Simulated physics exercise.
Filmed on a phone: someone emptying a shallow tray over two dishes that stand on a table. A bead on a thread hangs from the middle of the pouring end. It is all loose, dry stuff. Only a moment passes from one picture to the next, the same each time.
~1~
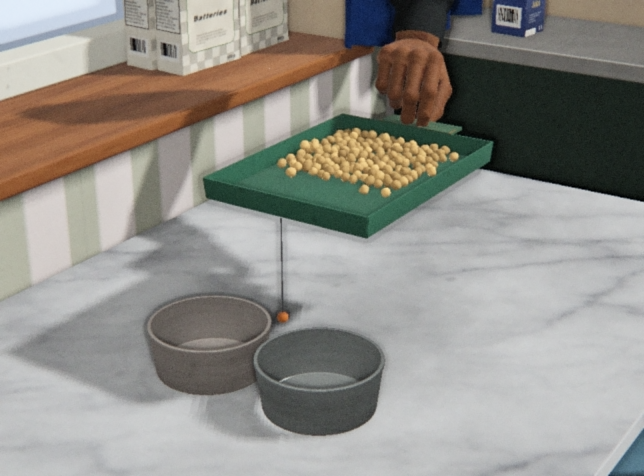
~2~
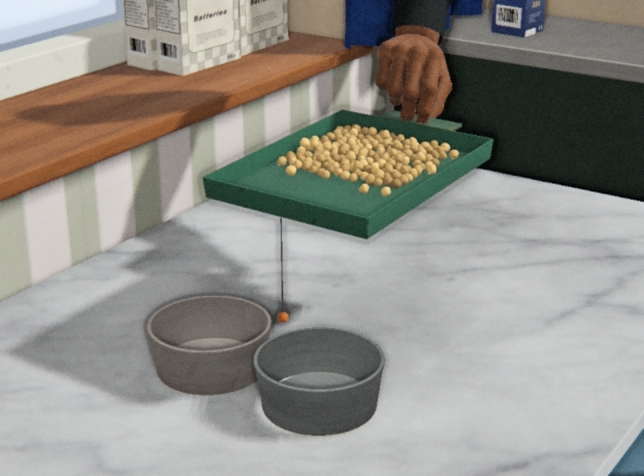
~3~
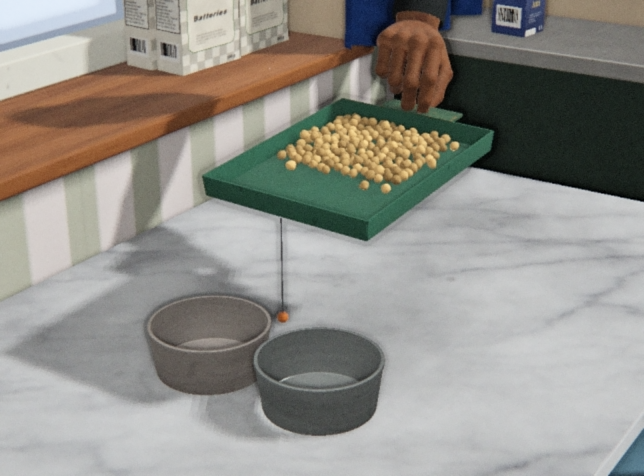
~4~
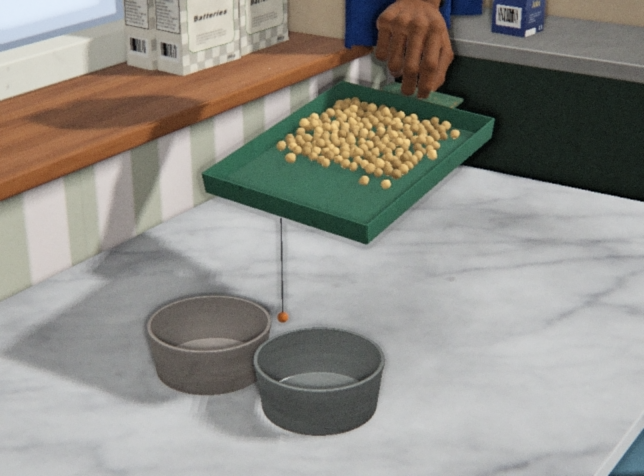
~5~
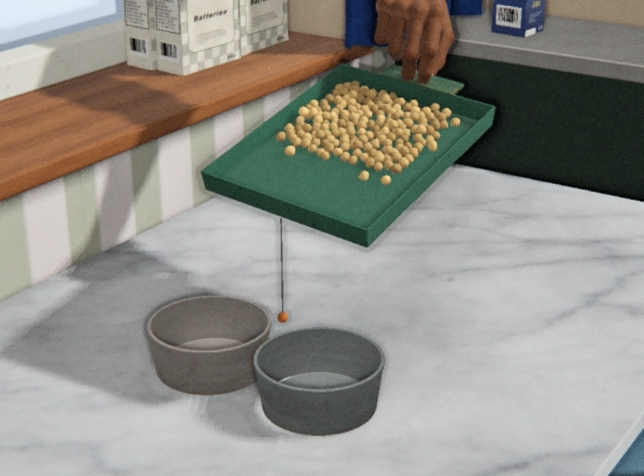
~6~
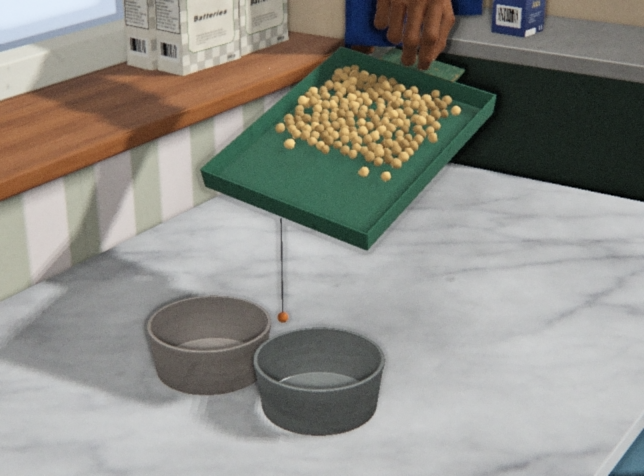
The clip opens on a hand holding a shallow green tray of dried chickpeas nearly flat above two round dishes on a marbled table, an orange bead hanging from the tray's near edge. The hand gradually raises the back of the tray, steepening it, while the near edge slants slightly lower at its right corner.
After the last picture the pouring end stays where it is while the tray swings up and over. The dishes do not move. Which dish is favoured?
It favours the right dish.
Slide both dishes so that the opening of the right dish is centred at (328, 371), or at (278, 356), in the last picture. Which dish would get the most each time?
One: The right-hand dish. Two: The right-hand dish.
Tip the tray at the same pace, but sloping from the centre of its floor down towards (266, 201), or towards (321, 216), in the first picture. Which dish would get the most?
In turn: The left-hand dish; right.
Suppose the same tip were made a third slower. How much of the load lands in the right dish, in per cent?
Near 90 %.
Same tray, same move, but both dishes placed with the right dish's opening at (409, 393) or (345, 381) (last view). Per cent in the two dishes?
In turn 80 and 80 in a hundred.
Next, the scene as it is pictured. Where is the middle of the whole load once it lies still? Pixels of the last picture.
At about (328, 400).
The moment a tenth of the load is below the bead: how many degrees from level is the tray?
At some 75 degrees.
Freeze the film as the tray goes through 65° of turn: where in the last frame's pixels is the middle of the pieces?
At about (339, 205).
Shortly afterwards, tray tipped steeply; all but a few on the tray; only a few in the right dish; only a few outside both; a little in the air.
Next, tray tipped past a quarter turn; near two thirds on the tray; near a quarter in the right dish; a little outside both; a little in the air.
Some moments later, tray tipped past a quarter turn; the bulk in the right dish; near a quarter outside both.
In the end, tray tipped past a quarter turn; the bulk in the right dish; none at all in the left dish; near a quarter outside both.
